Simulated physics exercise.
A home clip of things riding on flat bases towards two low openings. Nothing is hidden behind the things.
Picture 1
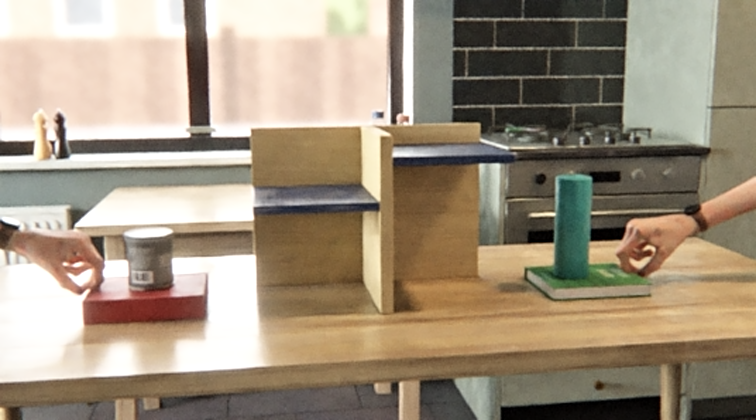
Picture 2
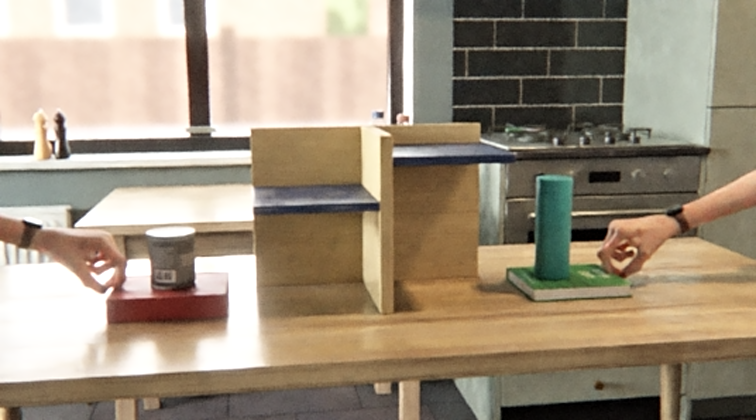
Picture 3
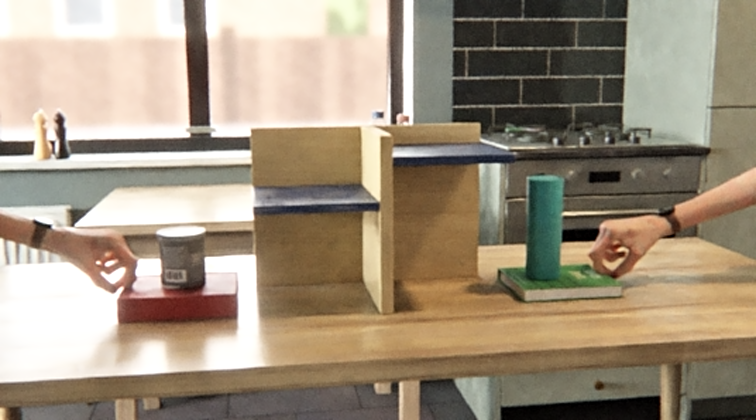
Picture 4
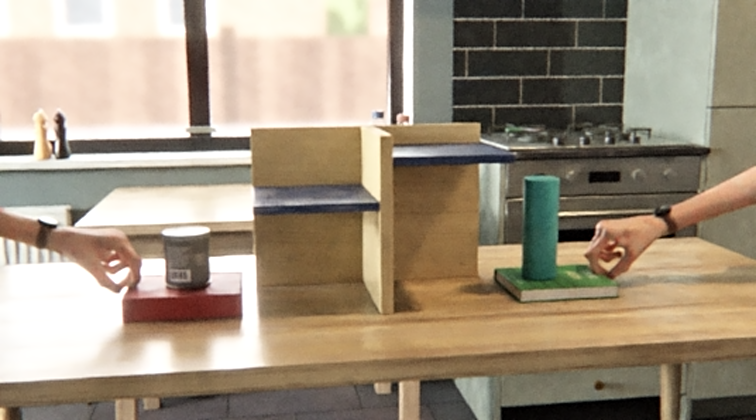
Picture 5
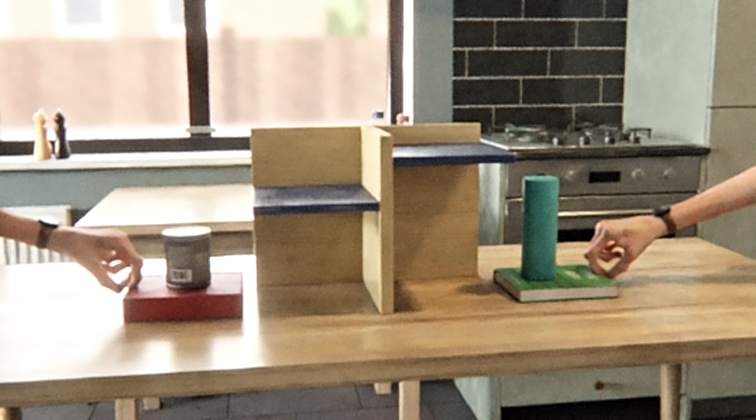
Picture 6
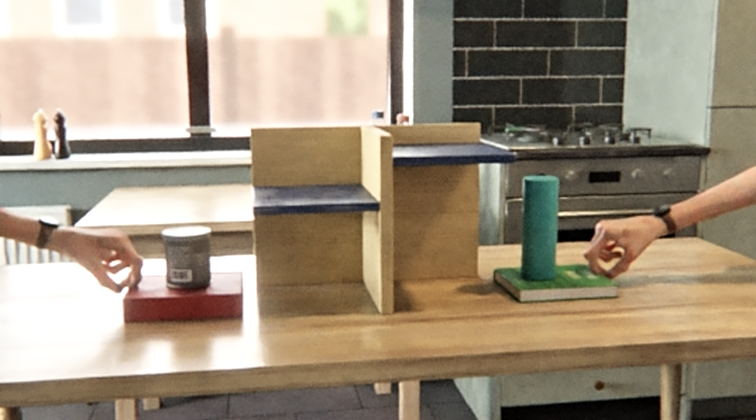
Grey pot on a red base and turquoise candle on a green book sliding inward, pushed by hands, then resting near wooden shelves.
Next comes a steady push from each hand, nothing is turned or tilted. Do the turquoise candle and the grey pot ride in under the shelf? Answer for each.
As it turns out, the turquoise candle rides in untouched and the grey pot rides in untouched.
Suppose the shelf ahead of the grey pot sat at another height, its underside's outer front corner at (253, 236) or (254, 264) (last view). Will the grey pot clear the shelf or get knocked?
The grey pot rides in untouched; gets scraped off its spot.
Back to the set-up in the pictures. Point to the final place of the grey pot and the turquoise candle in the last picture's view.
The grey pot at (311, 253), the turquoise candle at (432, 232).
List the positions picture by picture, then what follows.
In the first picture, hands sliding the things forward; turquoise candle (572, 226); grey pot (150, 258); green book (586, 281).
In the second picture, hands sliding the things forward; grey pot (172, 258); red tray (171, 296).
In the third picture, hands sliding the things forward; turquoise candle (544, 227); shelf (376, 214).
In the fourth picture, hands sliding the things forward; grey pot (187, 257); green book (554, 282).
In the fifth picture, hands sliding the things forward; turquoise candle (539, 228); red tray (187, 295).
In the sixth picture, hands sliding the things forward; turquoise candle (539, 228); grey pot (188, 257); shelf (376, 214).
Then, 0.90 s on from there, turquoise candle riding along near (491, 230); grey pot riding along near (238, 255).
In the end, the turquoise candle passes below, near (432, 232); the grey pot passes below, near (311, 252).
